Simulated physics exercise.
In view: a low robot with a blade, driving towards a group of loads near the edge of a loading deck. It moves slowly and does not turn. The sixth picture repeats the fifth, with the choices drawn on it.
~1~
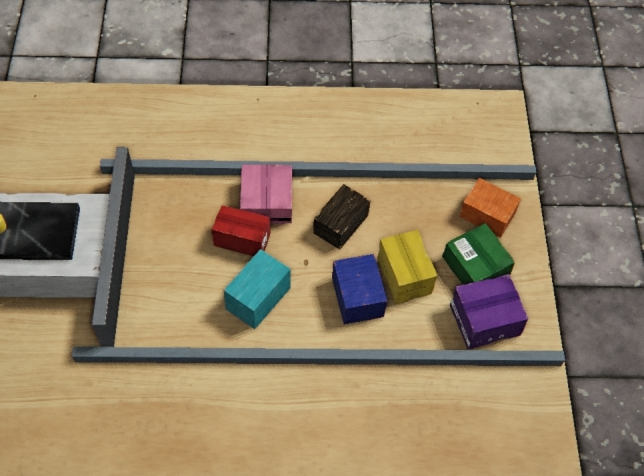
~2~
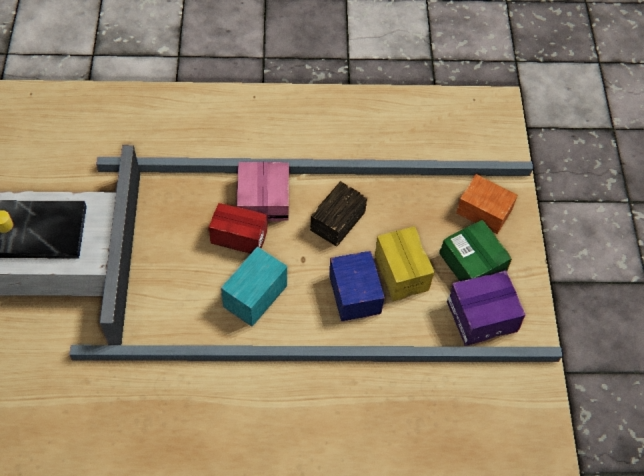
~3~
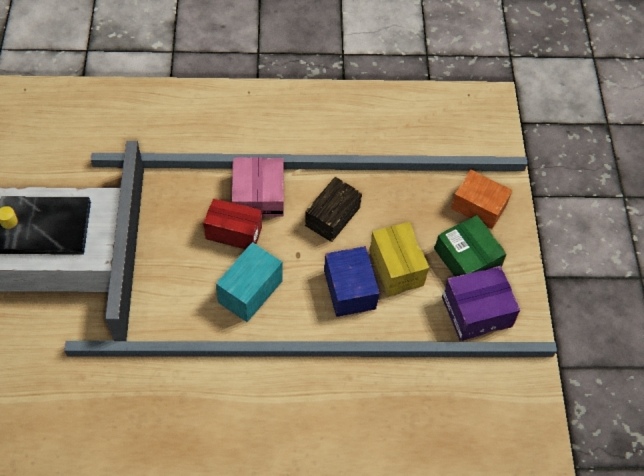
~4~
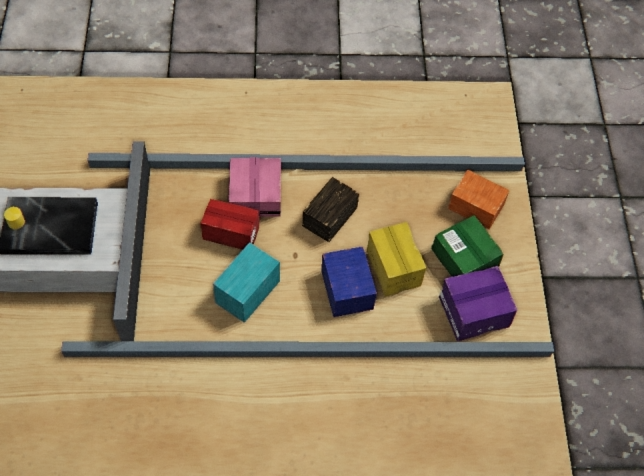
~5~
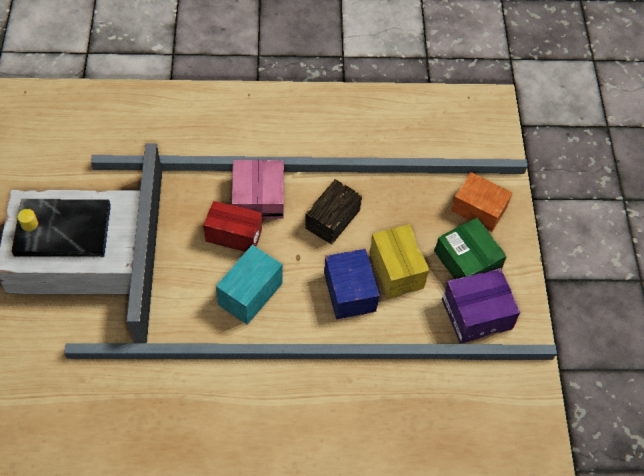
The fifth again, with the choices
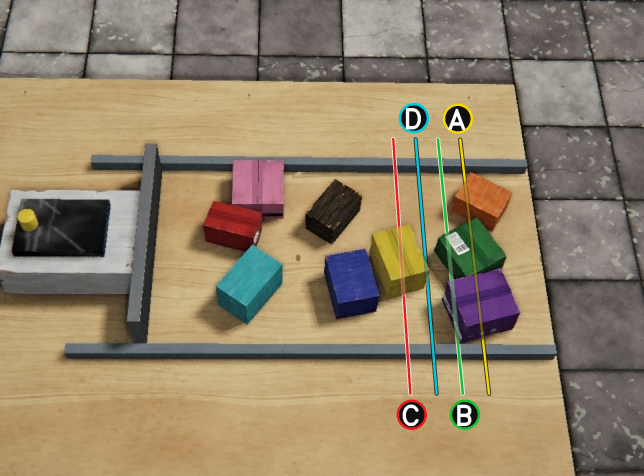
A low robot with a blade moves slowly right towards a group of colourful boxes.
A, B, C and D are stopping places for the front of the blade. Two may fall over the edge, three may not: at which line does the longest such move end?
Up to line D.
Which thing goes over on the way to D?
The green parcel.
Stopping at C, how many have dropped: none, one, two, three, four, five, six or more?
By then, none.
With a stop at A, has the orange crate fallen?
By then, yes.
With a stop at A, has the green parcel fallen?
By then, yes.
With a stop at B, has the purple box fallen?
Yes.
On the marked copy, A at (473, 256); B at (449, 256); C at (401, 256); D at (425, 256).
Following D. Soon after the start, robot (174, 227); pink box (281, 190); turquoise crate (271, 283).
Later, robot (277, 228); green parcel (493, 251); yellow box (452, 259).
In the end, robot (354, 229); green parcel over the edge; orange crate (528, 194); one fallen.
As for the rest, A drops five; B drops four; C is within the limit but short.
